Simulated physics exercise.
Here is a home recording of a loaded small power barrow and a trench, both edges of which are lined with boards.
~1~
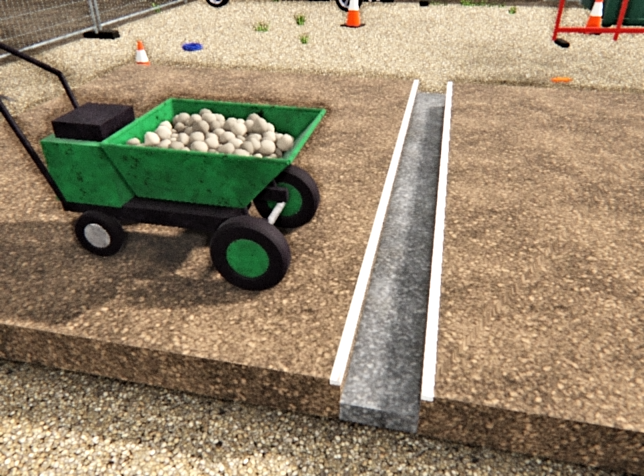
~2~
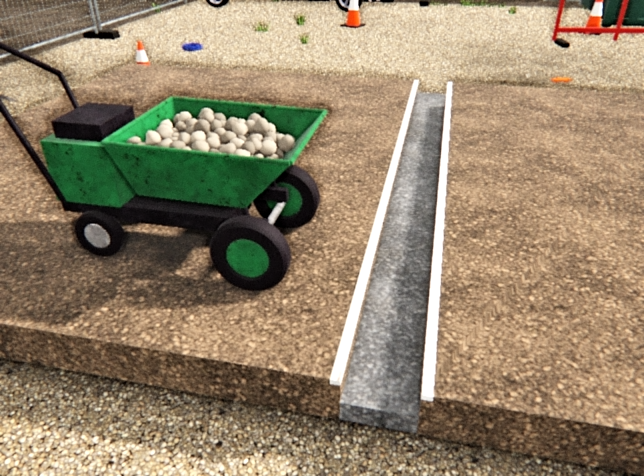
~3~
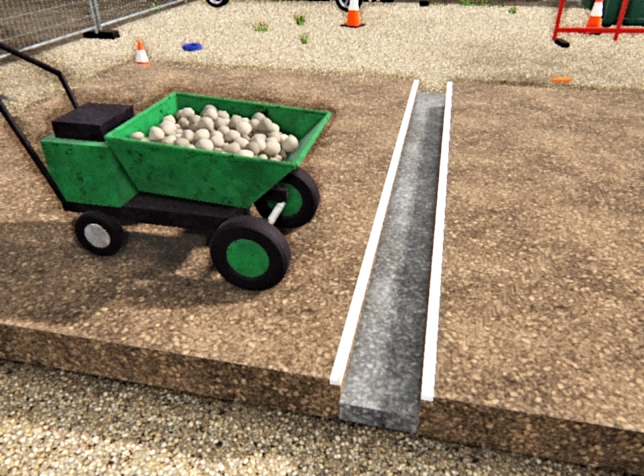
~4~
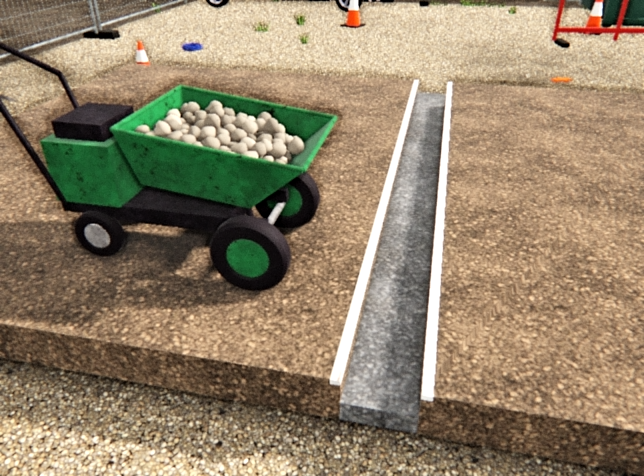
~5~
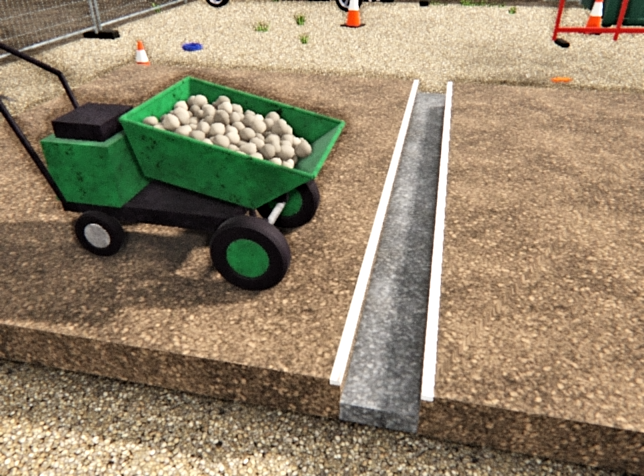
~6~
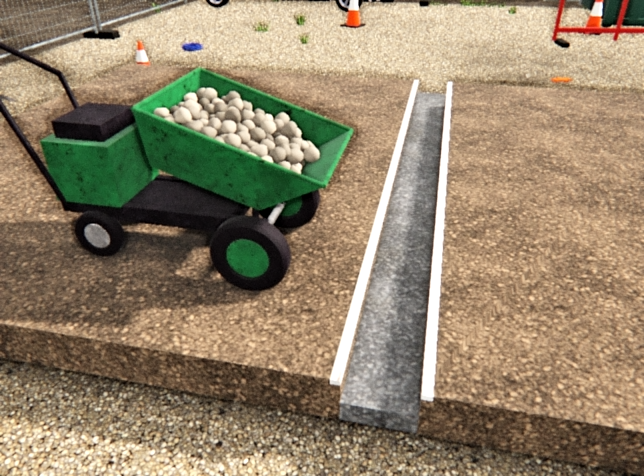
The green skip of a small power barrow, loaded with rounded pale stones, starts level and gradually tilts forward to the right, its rear rising, while the wheels stay still beside a shallow trench edged with white boards.
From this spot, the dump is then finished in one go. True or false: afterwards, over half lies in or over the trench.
True.
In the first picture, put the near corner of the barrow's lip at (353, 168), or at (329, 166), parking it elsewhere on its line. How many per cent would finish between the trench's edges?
Estimates, in order: 0 % then 30 %.
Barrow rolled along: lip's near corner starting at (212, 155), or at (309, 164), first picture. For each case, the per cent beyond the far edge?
Try 1 about 0 %, try 2 about 30 %.
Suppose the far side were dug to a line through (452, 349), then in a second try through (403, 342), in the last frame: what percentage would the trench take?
Close to 80 per cent in the first, close to 40 per cent in the second.
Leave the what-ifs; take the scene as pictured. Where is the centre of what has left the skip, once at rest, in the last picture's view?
Close to (409, 278) in the last picture.
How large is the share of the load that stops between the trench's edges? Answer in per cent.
About 70 in every hundred pieces.
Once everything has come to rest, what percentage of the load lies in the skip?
Close to 15 in a hundred.
Soon after the last picture, skip tipped steeply; all in the skip.
A little later, skip tipped right over; about half in the skip; about half in or heaped over the trench; a stray few beyond it.
Later still, skip tipped right over; about a quarter in the skip; about two thirds in or heaped over the trench; a small part beyond it.
At rest, skip tipped right over; about a quarter in the skip; about two thirds in or heaped over the trench; a small part beyond it.
